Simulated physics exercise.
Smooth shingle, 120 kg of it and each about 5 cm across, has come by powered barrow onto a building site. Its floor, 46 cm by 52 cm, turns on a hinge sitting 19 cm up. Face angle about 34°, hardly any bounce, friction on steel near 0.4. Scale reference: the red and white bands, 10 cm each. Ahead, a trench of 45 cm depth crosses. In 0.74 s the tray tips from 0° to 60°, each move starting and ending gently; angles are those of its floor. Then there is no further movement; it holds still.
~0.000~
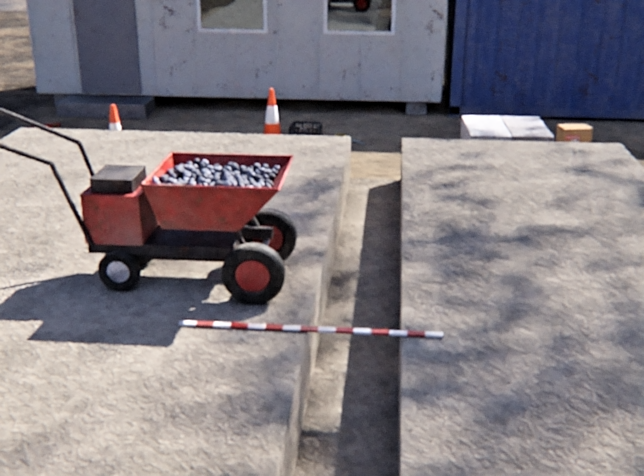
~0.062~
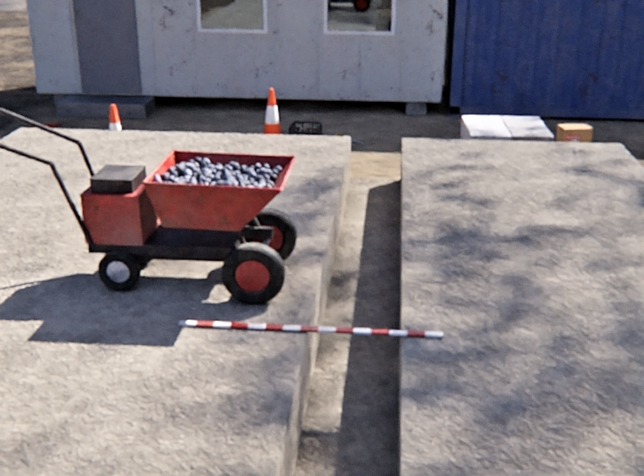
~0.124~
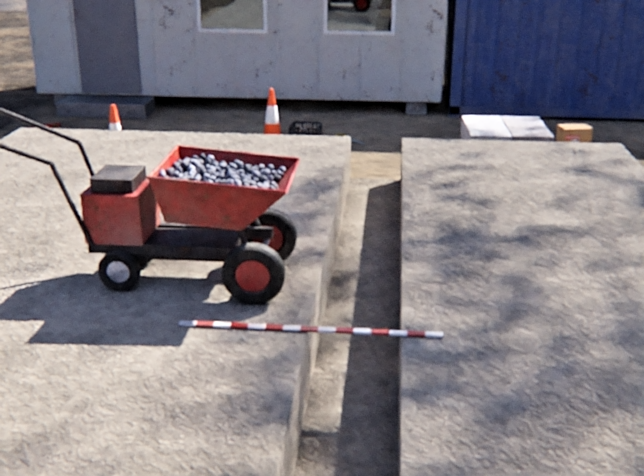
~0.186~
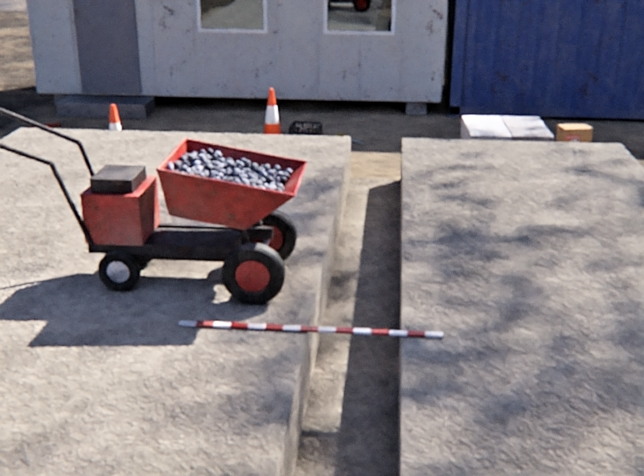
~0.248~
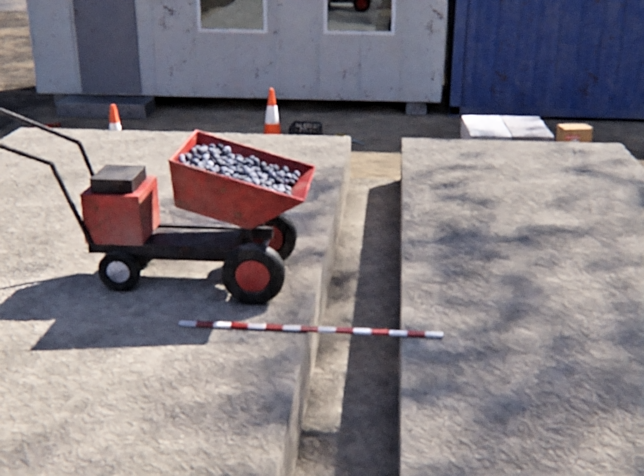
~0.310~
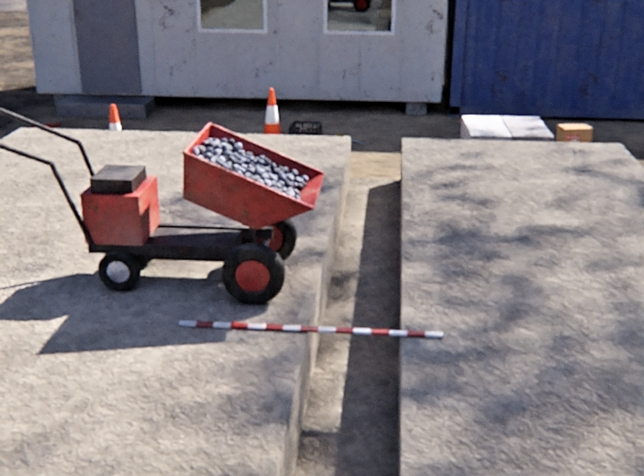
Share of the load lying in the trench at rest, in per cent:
70 per cent.
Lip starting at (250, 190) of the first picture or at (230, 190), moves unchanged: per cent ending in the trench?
First place: Near 95%; second place: Near 100%.
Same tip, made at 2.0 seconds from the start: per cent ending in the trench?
Expected share: Around 90%.
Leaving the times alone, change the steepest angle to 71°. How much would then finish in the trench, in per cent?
Then about 65 per cent.
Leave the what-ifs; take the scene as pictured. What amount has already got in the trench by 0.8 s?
Some 20 per cent of the load by that point.
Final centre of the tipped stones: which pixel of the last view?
Roughly (385, 338), I'd say.
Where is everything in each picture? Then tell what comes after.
In the first picture, the tray is at 0°, its lip at (279, 190); the top of the load is at (210, 169).
In the second picture, the tray is at 1°, its lip at (281, 190); the top of the load is at (201, 168); the stones move at 0.3 m/s on average.
In the third picture, lip at (286, 192), floor tilted 5°, highest stones at (195, 163); the stones move at 0.6 m/s on average.
In the fourth picture, the tray is at 9°, its lip at (294, 196); the top of the load is at (197, 157); the stones move at 0.8 m/s on average.
In the fifth picture, lip at (303, 201), floor tilted 16°, highest stones at (204, 151); the stones move at 1.0 m/s on average.
In the sixth picture, lip at (313, 209), floor tilted 23°, highest stones at (210, 146); the stones move at 1.1 m/s on average.
After 0.6 s the floor is at 50°; 100 % in the tray; the foremost stones are at (331, 218).
After 0.8 s the floor is at 60°; 81 % in the tray, 19 % in the trench; the foremost stones are at (396, 263).
After 1.2 s the floor is at 60°; 33 % in the tray, 38 % in the trench, 29 % past the trench; the foremost stones are at (493, 293).
After 3.1 s the floor is at 60°; 0 % in the tray, 70 % in the trench, 30 % past the trench; the foremost stones are at (627, 306).
